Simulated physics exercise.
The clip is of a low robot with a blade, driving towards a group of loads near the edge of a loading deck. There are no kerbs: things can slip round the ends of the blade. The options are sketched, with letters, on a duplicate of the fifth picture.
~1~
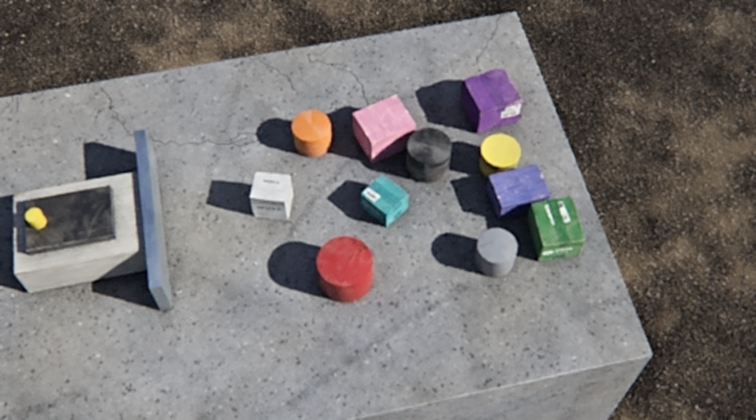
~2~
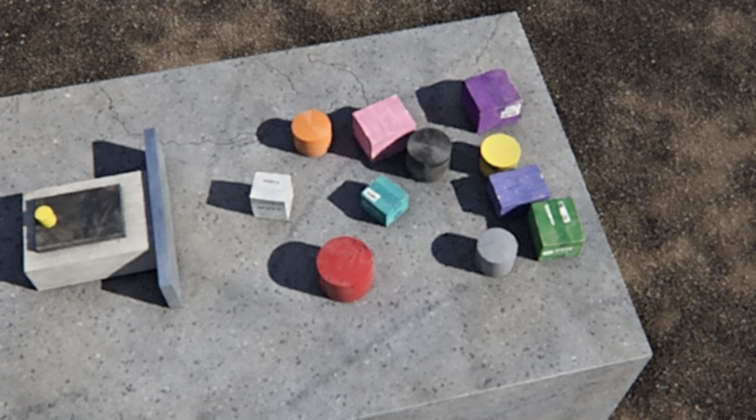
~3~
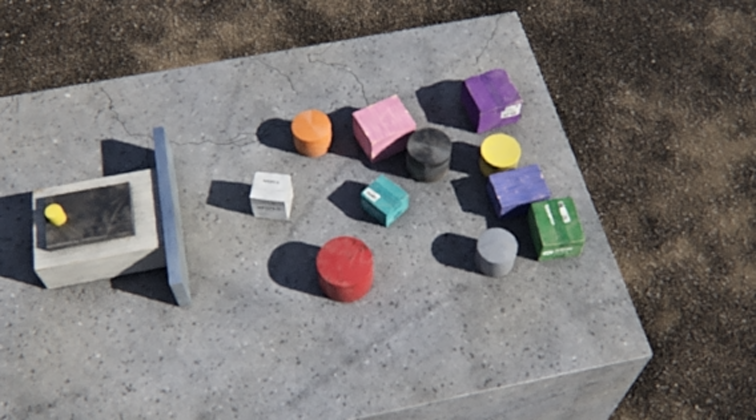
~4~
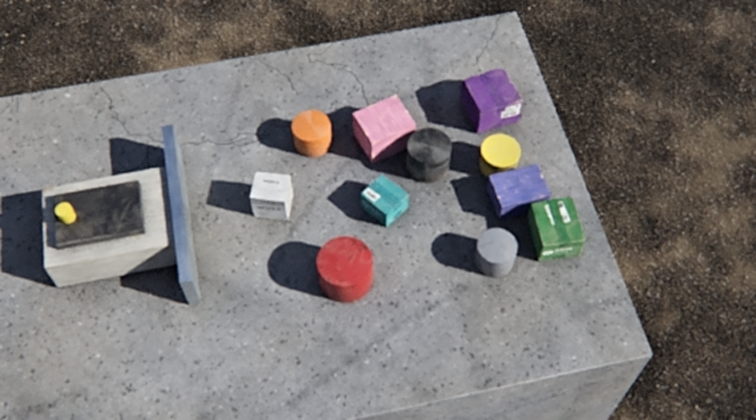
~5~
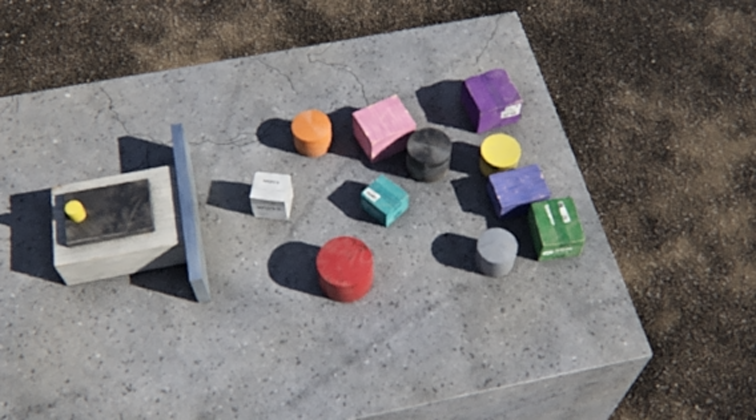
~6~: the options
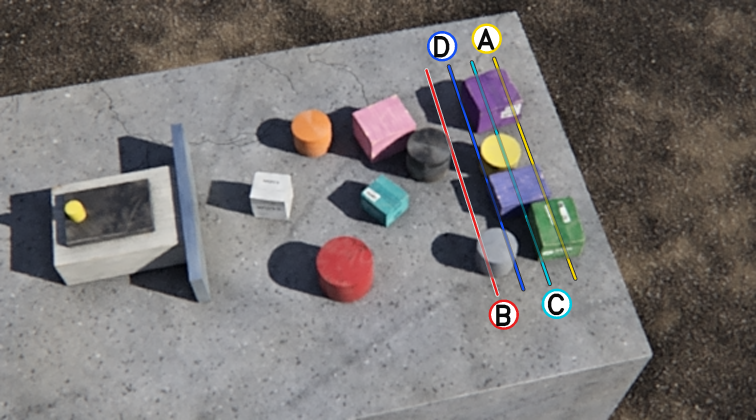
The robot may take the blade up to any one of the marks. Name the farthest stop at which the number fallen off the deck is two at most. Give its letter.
Stop at C.
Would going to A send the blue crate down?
Yes.
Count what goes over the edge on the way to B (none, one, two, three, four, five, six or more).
By then, none.
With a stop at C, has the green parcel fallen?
No.
On the copy, A at (532, 160); B at (459, 174); C at (508, 165); D at (483, 169).
On C. First, robot (237, 188); orange canister (319, 133); red canister (356, 268).
Then, robot (355, 166); purple box (513, 95); yellow pail (515, 158).
Finally, robot (444, 150); purple box over the edge; yellow pail over the edge; two fallen.
By contrast, A drops five; B is within the limit but short; D is within the limit but short.
